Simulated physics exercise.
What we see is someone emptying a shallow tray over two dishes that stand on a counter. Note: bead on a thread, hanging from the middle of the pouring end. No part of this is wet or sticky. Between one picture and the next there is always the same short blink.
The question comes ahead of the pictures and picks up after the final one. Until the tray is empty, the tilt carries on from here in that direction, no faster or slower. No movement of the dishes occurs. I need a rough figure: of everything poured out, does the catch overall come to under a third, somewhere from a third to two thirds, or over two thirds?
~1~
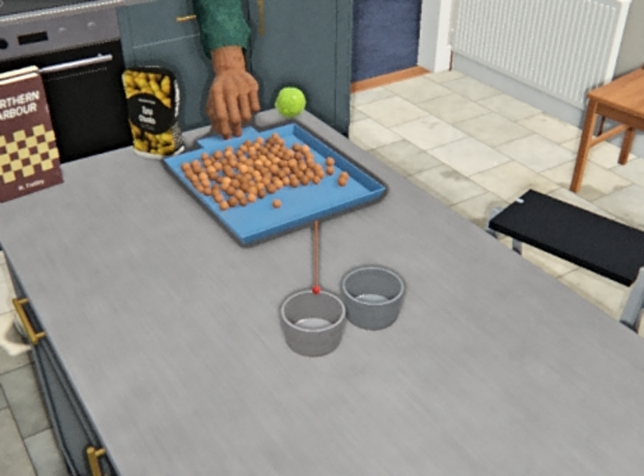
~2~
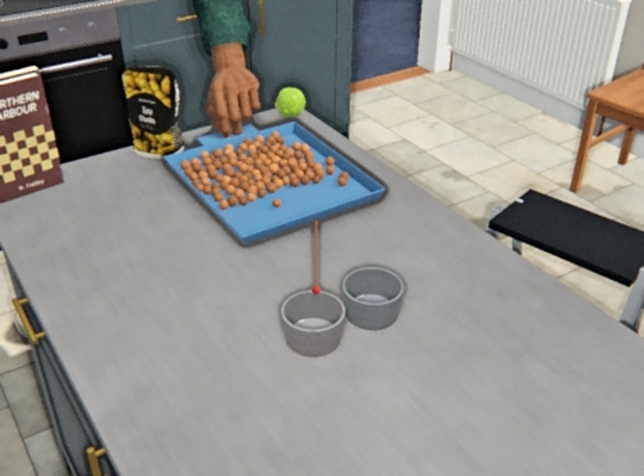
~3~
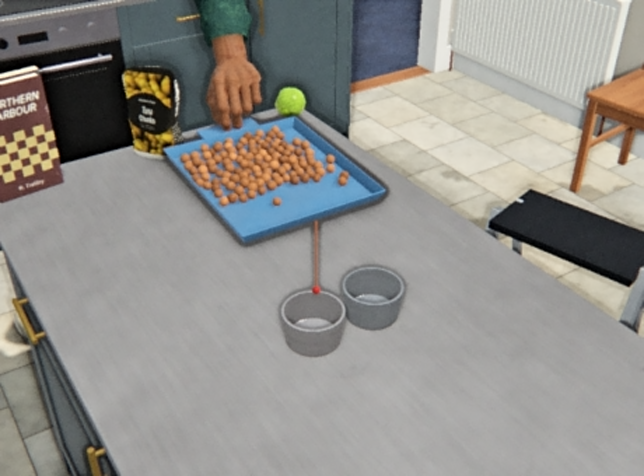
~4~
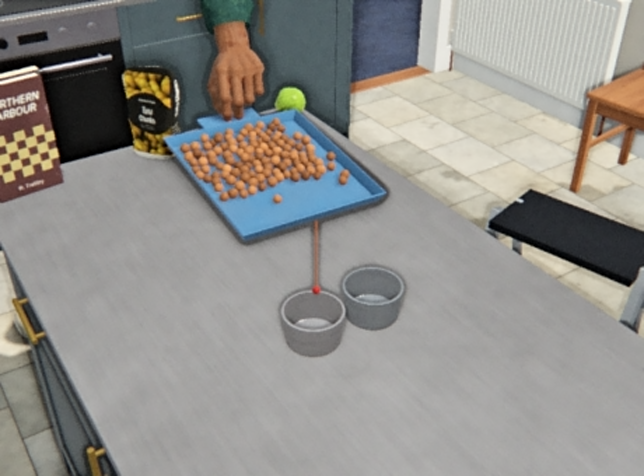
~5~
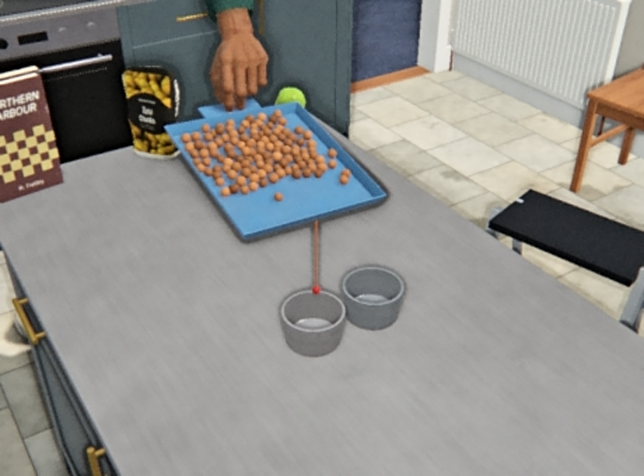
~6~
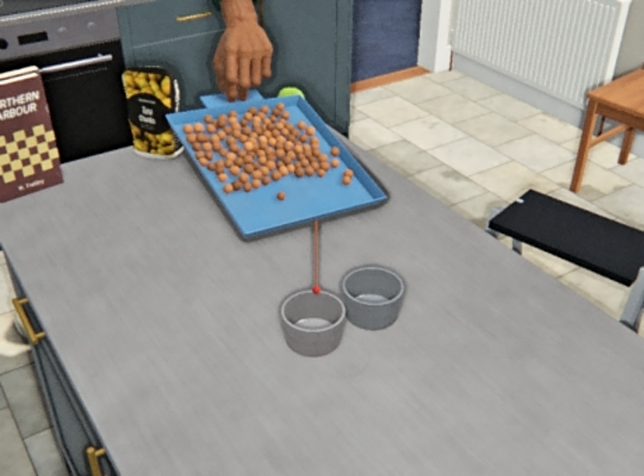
The share caught will be moderate, a third to two thirds of the load.
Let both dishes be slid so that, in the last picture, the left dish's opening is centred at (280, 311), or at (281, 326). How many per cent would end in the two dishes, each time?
The first try gives 10 per cent, the second 30 per cent.
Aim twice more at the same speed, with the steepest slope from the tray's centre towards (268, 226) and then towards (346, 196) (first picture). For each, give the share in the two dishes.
The first comes to 10 %, while the second comes to 50 %.
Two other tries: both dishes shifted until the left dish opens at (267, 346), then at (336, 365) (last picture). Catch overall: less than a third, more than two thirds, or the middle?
Under a third; under a third.
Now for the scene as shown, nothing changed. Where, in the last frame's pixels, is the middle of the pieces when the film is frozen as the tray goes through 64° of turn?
The middle of the load sits near (354, 214).
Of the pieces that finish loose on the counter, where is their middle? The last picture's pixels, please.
Those pieces end up centred close to (421, 354).
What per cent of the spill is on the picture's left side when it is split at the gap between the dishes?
About 10 per cent.
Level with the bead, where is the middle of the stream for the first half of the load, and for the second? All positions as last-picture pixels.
The first part at (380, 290); the rest at (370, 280).
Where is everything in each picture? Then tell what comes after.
The first frame shows corners of the pouring end (244, 233) and (378, 188), level; middle of the load (258, 169), hazelnuts; left dish (330, 339); right dish (390, 312); bead on its thread (316, 290).
The second frame shows corners of the pouring end (244, 233) and (379, 188), level; middle of the load (258, 167).
The third frame shows corners of the pouring end (245, 232) and (379, 189), tipped barely, lowest at the right corner; middle of the load (258, 163).
The fourth frame shows corners of the pouring end (246, 231) and (379, 191), tipped a little, lowest at the right corner; middle of the load (259, 157).
The fifth frame shows corners of the pouring end (246, 230) and (380, 193), tipped a little, lowest at the right corner; middle of the load (260, 151).
The sixth frame shows corners of the pouring end (247, 229) and (380, 195), tipped clearly, lowest at the right corner; middle of the load (263, 146); left dish (330, 339); right dish (390, 312).
Just after the last frame, tray tipped steeply; roughly half on the tray; just a few in the left dish; about a tenth in the right dish; about a tenth outside both; roughly a quarter in the air.
A moment on, tray tipped past a quarter turn; about a tenth in the left dish; roughly half in the right dish; roughly half outside both; about a tenth in the air.
Further on, tray tipped past a quarter turn; about a tenth in the left dish; roughly half in the right dish; roughly half outside both.
When it is over, tray tipped past a quarter turn; about a tenth in the left dish; roughly half in the right dish; roughly half outside both.
